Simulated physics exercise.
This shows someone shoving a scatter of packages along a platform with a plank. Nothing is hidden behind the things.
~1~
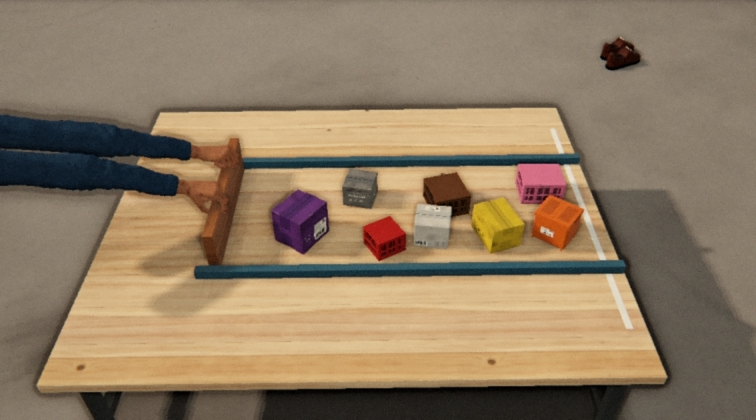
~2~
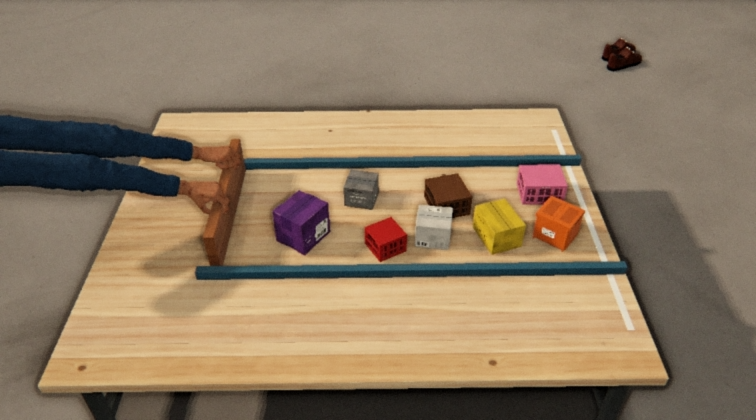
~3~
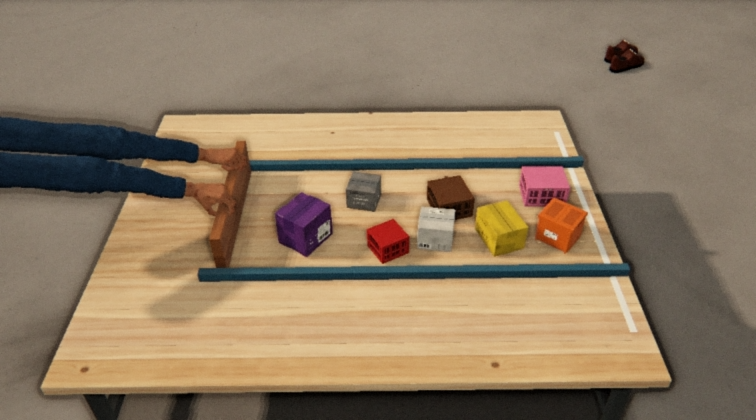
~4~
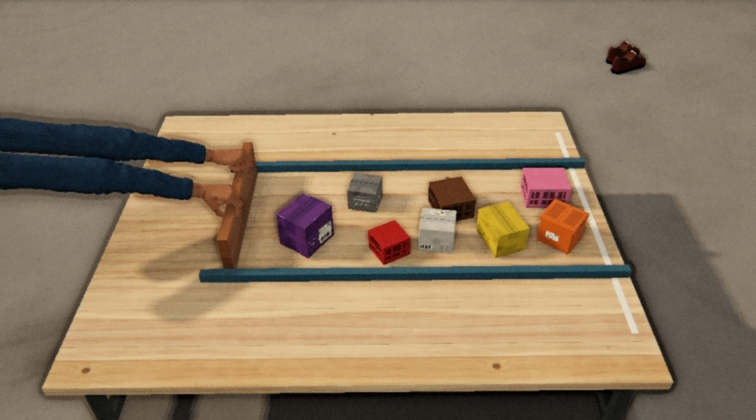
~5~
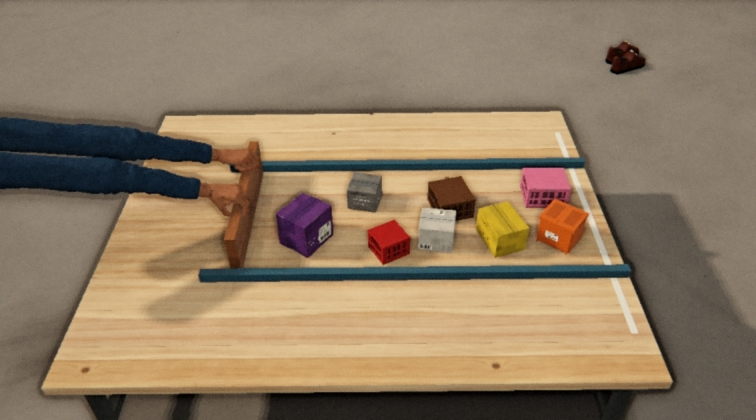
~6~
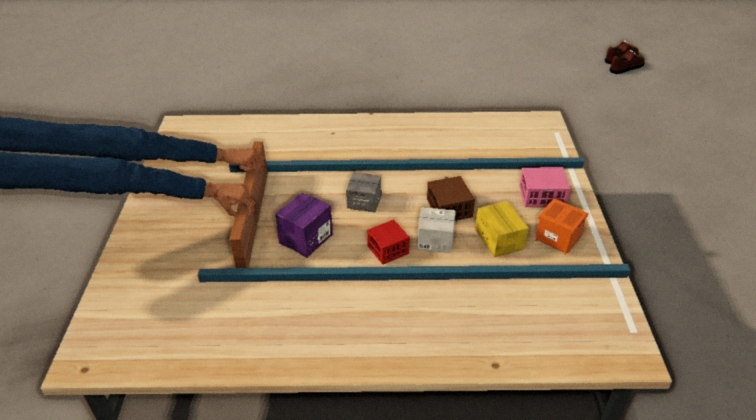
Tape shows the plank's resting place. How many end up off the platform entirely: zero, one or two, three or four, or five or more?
At minimum five tumble down.
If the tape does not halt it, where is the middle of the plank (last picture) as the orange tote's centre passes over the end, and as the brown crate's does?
The middle is at (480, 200) when it's the orange tote, and at (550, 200) when it's the brown crate.
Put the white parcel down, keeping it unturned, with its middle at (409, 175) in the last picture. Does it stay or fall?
Set there, the object goes off the end.
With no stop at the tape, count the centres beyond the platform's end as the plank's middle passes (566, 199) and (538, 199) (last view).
Beyond the end: 5, then 3.
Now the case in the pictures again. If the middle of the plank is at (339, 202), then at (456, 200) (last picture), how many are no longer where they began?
First position 2; second position 7.
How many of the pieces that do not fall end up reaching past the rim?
The total comes out at 2.
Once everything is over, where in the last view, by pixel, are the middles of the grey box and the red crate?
In the last picture the grey box sits around (598, 188) and the red crate around (623, 251).
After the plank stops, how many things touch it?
The count in contact is 2.
Soon after, none off yet; orange tote at rest near (561, 227); pink crate at rest near (544, 187); yellow box at rest near (501, 229).
After that, none off yet; orange tote displaced about its own width near (607, 228); pink crate displaced a little near (557, 185); yellow box displaced about its own width near (572, 236).
In the end, the number that fall off is five or more; gone, purple parcel, white parcel, brown crate, yellow box, pink crate and orange tote.
